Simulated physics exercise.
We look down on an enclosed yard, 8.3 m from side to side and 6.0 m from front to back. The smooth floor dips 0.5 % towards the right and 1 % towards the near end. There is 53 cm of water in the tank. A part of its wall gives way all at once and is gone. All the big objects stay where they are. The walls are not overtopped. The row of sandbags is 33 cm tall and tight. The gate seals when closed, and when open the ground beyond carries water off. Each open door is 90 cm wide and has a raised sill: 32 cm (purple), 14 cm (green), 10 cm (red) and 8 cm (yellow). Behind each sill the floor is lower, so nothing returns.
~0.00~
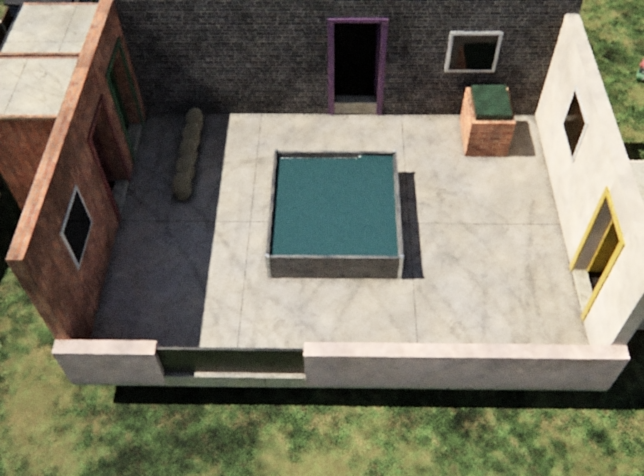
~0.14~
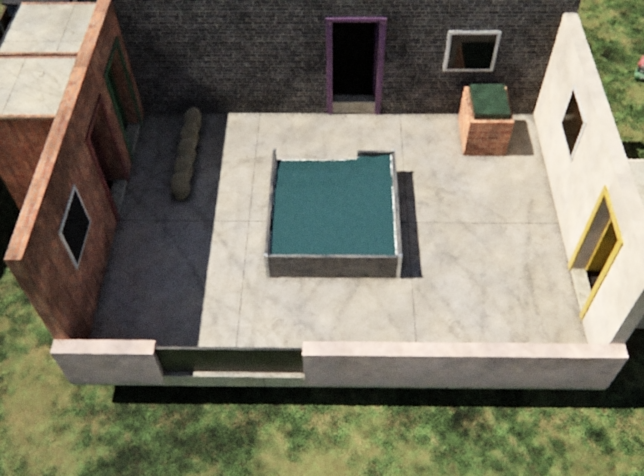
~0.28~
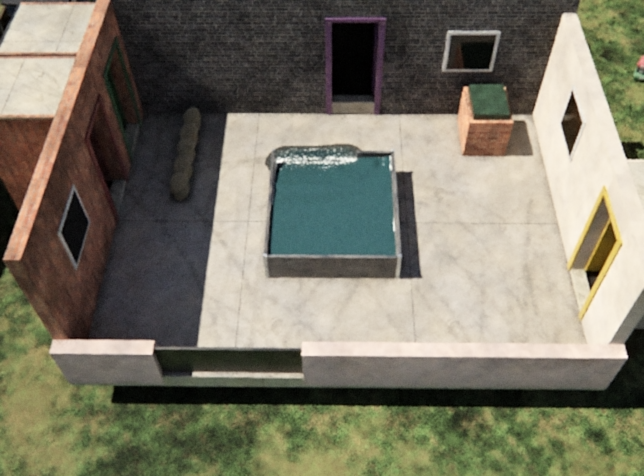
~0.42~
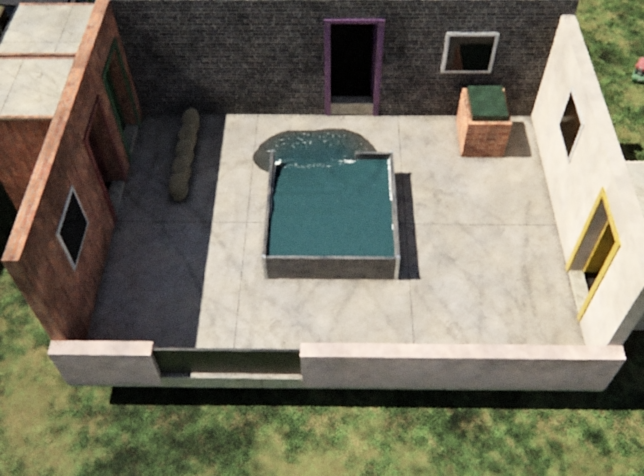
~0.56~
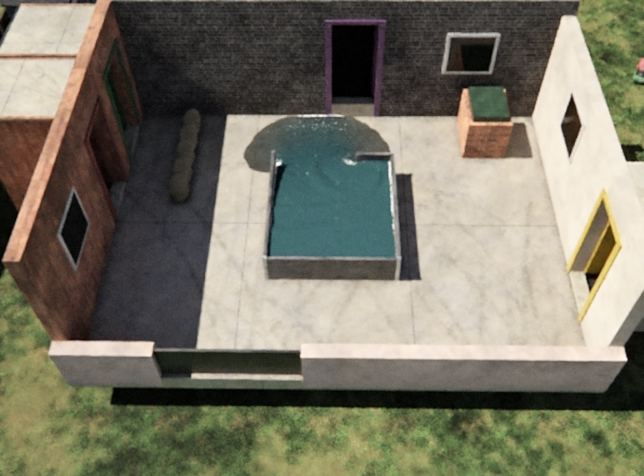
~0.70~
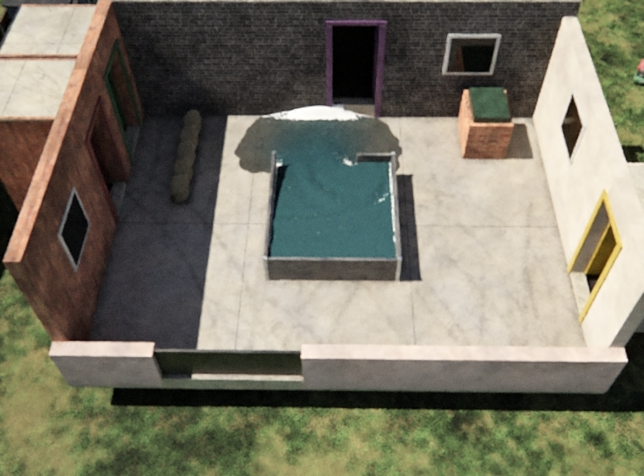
Water pouring from the far side of a square tank in a walled yard, spreading across pale floor towards the dark brick wall.
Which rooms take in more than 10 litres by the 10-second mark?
The water let in: At the purple door it keeps below the limit; at the green door it does not reach the limit; at the red door it keeps below the limit; at the yellow door it stays under the limit.
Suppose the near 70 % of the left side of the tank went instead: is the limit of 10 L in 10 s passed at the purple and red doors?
Then: Purple under, red over.
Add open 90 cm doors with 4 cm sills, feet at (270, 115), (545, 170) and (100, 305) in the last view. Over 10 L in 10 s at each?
In turn: Past it, under, not over.
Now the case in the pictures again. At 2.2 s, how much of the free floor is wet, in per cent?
Some 20 per cent of it.
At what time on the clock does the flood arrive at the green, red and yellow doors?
Arrival: Green 2.4 s, red 3.2 s, yellow 4.5 s.
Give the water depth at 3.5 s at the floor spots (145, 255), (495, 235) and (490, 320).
In that order: 0, 2 and 0 cm.
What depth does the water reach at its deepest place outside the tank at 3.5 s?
Roughly 30 cm.
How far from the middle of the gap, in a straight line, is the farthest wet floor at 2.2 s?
About 4.4 m.
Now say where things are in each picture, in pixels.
The tank at (335, 204) is whole and still, 53 cm deep, in the first picture.
Water pours out on the tank's far side and has run 0.8 m, to a hidden place; typically 10 cm deep outside, 53 cm at the tank's back, in the second picture.
The front is at a hidden place, 1.0 m from the gap on the tank's far side; 1.1 m2 of floor is under water; 53 cm left at the back of the tank, in the third picture.
Water pours out on the tank's far side and has run 1.3 m, to (346, 133); typically 8 cm deep outside, 53 cm at the tank's back, in the fourth picture.
Water pours out on the tank's far side and has run 1.8 m, to (345, 118); typically 6 cm deep outside, 53 cm at the tank's back, in the fifth picture.
Water pours out on the tank's far side and has run 2.0 m, to (373, 118); typically 7 cm deep outside, 53 cm at the tank's back, in the sixth picture.
After 1.4 s water covers 10 % of the floor and is deepest (38 cm) near (311, 122); purple door 28 cm at the sill, 0 L in, green door not reached, red door not reached, yellow door not reached.
After 2.2 s water covers 20 % of the floor and is deepest (39 cm) near (210, 121); purple door 28 cm at the sill, 1 L in, green door not reached, red door not reached, yellow door not reached.
After 3.5 s water covers 45 % of the floor and is deepest (30 cm) near (209, 127); purple door 20 cm at the sill, 1 L in, green door 9 cm at the sill, 0 L in, red door 2 cm at the sill, 0 L in, yellow door not reached.
After 6.0 s water covers 90 % of the floor and is deepest (17 cm) near (225, 366); purple door 13 cm at the sill, 1 L in, green door 4 cm at the sill, 0 L in, red door 2 cm at the sill, 0 L in, yellow door 6 cm at the sill, 0 L in.
After 10.0 s water covers 90 % of the floor and is deepest (13 cm) near (578, 371); purple door 6 cm at the sill, 1 L in, green door 2 cm at the sill, 0 L in, red door 3 cm at the sill, 0 L in, yellow door 12 cm at the sill, 2 L in.
